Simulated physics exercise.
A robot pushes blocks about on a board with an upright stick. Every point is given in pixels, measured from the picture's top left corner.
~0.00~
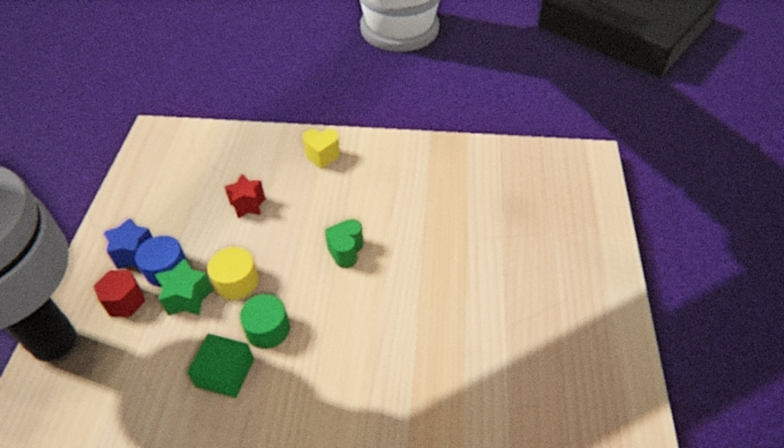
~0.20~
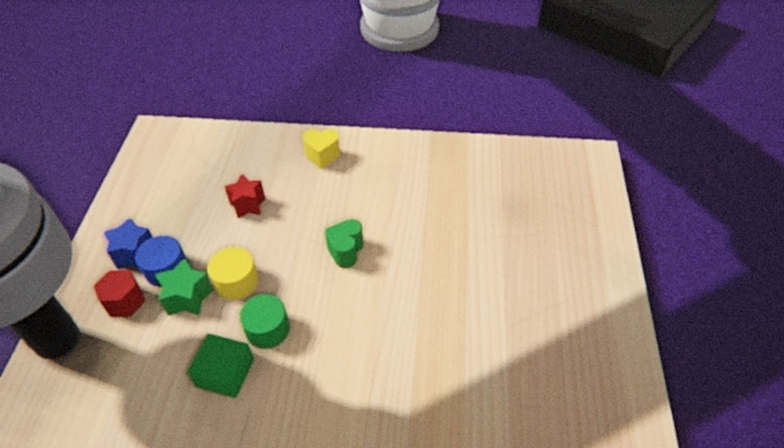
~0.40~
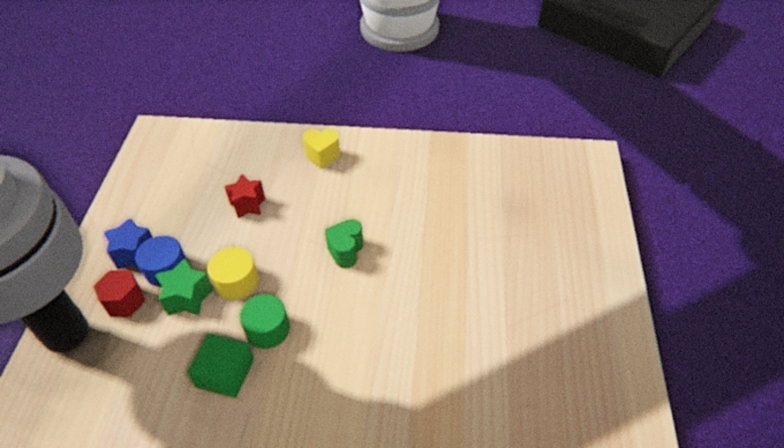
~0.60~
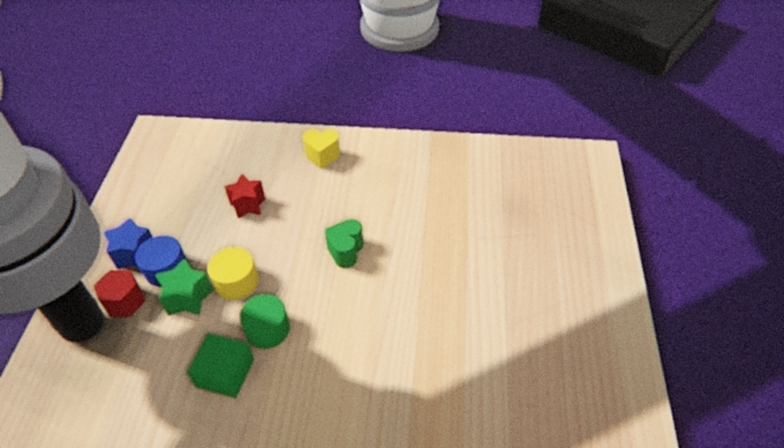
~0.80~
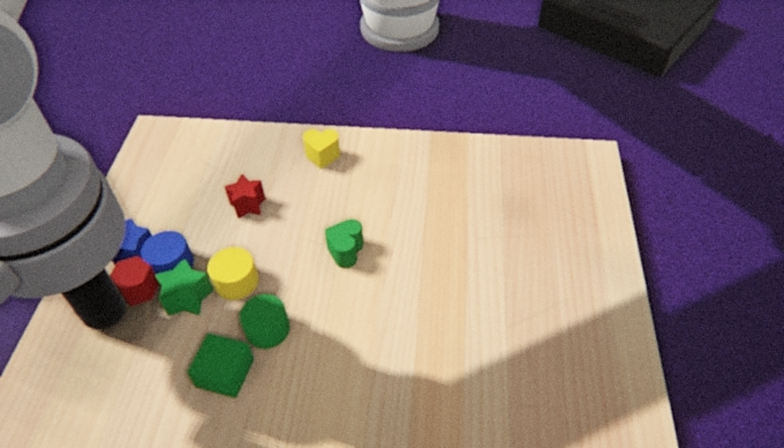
A grey robot arm with a black stick eased in from the left edge of the wooden board, then nudged the red six-sided block slightly right and upward, and the blue cylinder beside it shifted a little.
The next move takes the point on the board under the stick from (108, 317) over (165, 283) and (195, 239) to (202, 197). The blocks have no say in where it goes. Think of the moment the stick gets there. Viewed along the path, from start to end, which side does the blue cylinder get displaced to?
It shifts rightward.
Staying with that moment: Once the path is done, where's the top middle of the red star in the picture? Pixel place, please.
The middle of its top is at (271, 169).
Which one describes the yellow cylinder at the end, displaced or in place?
That block moves.
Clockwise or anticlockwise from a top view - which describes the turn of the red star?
With the clock.
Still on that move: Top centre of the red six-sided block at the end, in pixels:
Its top middle is near (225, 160).
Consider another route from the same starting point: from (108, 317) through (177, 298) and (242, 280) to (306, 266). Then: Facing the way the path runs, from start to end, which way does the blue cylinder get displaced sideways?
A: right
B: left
Letter B.
On the path given first. One third of the way, stick at (162, 277); red six-sided block at (182, 237), turned 15° anticlockwise; blue cylinder at (204, 209); green star at (190, 277), turned 40° clockwise.
Two thirds of the way, stick at (193, 234); red six-sided block at (211, 196), turned 15° anticlockwise; blue cylinder at (232, 171); green star at (196, 273), turned 60° clockwise; yellow cylinder at (243, 265); red star at (266, 172), turned 35° clockwise.
At the end, stick at (200, 192); red six-sided block at (225, 160), turned 15° clockwise; blue cylinder at (257, 145); green star at (196, 273), turned 60° clockwise; yellow cylinder at (243, 265); red star at (271, 169), turned 70° clockwise.
